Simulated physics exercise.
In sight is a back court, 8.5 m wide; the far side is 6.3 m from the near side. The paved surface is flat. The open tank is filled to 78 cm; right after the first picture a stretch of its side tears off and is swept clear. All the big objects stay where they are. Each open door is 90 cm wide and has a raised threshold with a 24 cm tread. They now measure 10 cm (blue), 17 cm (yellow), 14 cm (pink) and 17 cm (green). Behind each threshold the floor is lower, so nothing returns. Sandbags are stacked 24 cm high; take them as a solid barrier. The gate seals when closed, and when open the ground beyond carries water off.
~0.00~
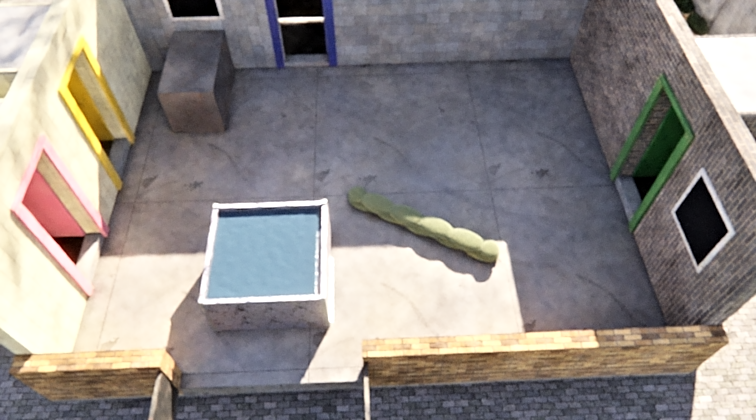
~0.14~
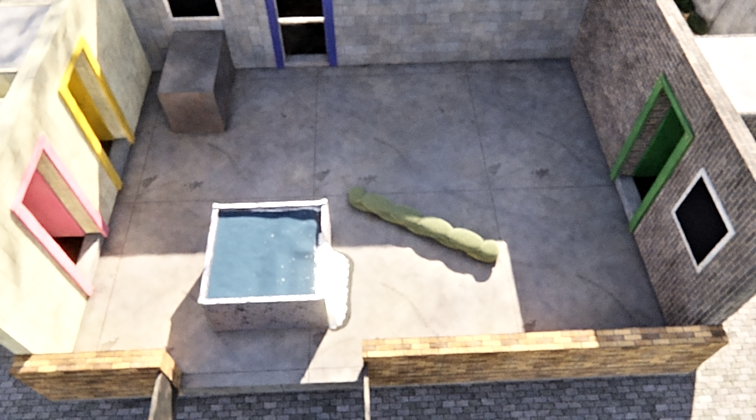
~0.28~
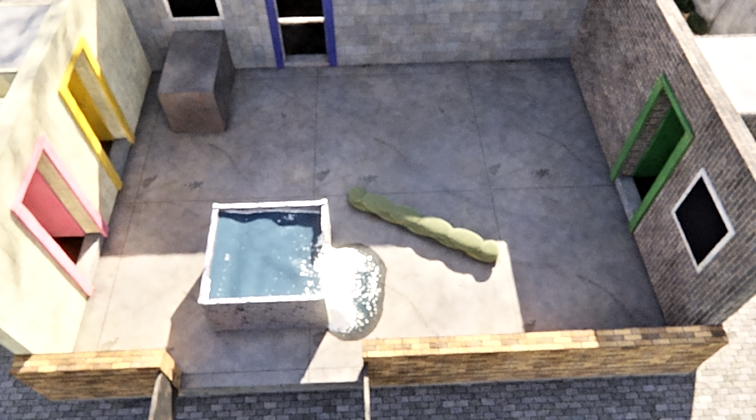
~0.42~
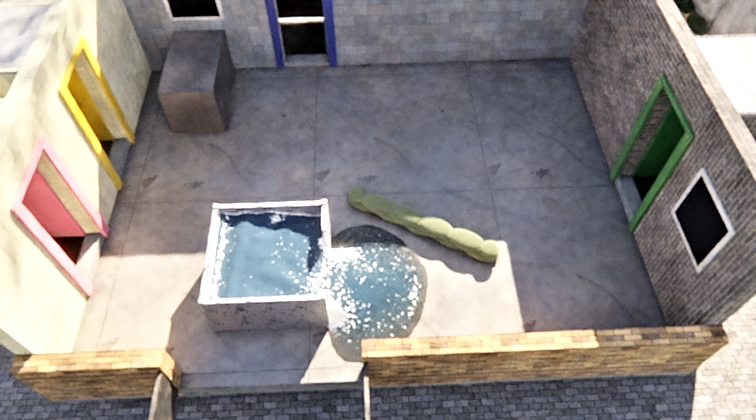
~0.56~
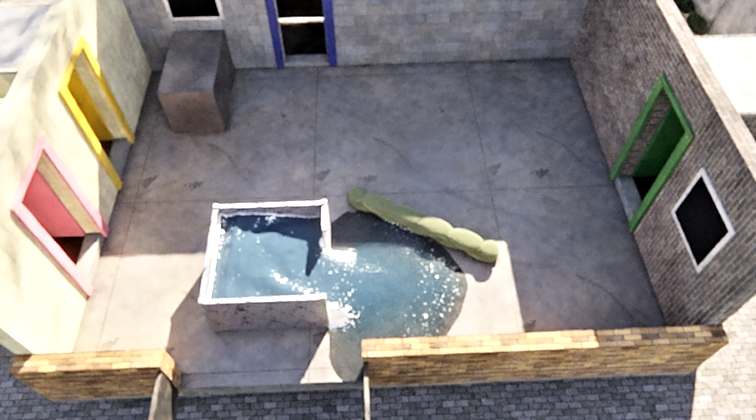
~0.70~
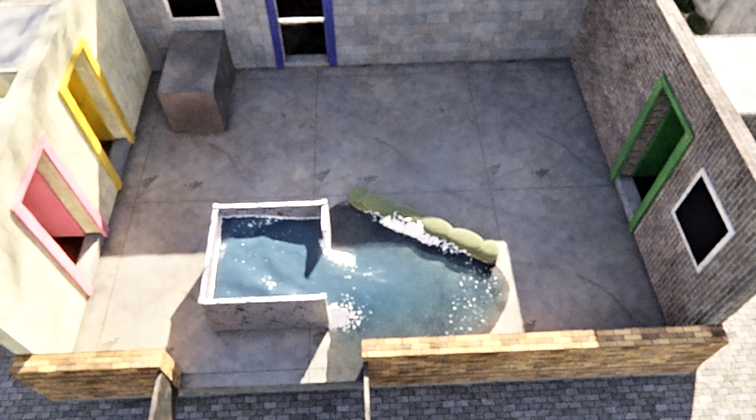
Water pours from the right side of an open tank and spreads across the courtyard to the sandbags.
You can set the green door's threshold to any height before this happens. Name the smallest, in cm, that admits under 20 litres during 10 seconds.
At least 6 cm or so.
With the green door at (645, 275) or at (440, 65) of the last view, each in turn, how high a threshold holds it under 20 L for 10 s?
Roughly 24 and 6.0 cm.
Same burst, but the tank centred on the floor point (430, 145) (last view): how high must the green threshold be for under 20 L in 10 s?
About 23 cm.
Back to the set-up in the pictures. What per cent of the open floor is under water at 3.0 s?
Near 25 per cent is wet.
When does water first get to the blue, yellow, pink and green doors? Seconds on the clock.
Arrival: Blue 6.5 s, yellow 8.0 s, pink not in the 10 s, green 2.2 s.
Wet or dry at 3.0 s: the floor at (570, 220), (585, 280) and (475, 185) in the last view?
In turn: Wet, wet, dry.
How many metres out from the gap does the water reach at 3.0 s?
About 5.4 m.
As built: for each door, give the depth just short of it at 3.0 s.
Depths in cm: Blue 0, yellow 0, pink 0, green 11.
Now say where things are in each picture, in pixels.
The first picture shows still water, 78 cm deep, in the open tank at (268, 252); the green door at (645, 164) is dry.
In the second picture, the gap is at (325, 280), the front 0.3 m out at (349, 270); the back of the open tank holds 78 cm.
In the third picture, the gap is at (325, 282), the front 0.8 m out at (380, 279); the back of the open tank holds 76 cm.
In the fourth picture, the gap is at (325, 283), the front 1.4 m out at (421, 291); the back of the open tank holds 69 cm.
In the fifth picture, water pours out at (325, 283) and has run 2.0 m, to (461, 289); about 6 cm deep outside, 66 cm at the back.
In the sixth picture, the gap is at (325, 283), the front 2.6 m out at (502, 298); the back of the open tank holds 64 cm; 2.6 m in a straight line remain to the green door at (645, 164).
After 1.4 s water covers 20 % of the floor, deepest (32 cm) near (341, 294); it has not reached the green door.
After 3.0 s water covers 25 % of the floor, deepest (38 cm) near (662, 350); 11 cm at the green door, 0 litres in over its 17 cm threshold.
After 10.0 s water covers 70 % of the floor, deepest (10 cm) near (240, 86); 4 cm at the green door, 0 litres in over its 17 cm threshold.
At the green door as built, the water arrived by 2.2 s and peaked near 11 cm at 3.0 s.
Run again over the same 10 s with other heights there, 34 litres in over 4.5 cm, 10 litres over 7 cm. The limit of 20 litres is kept from about 6 cm up.
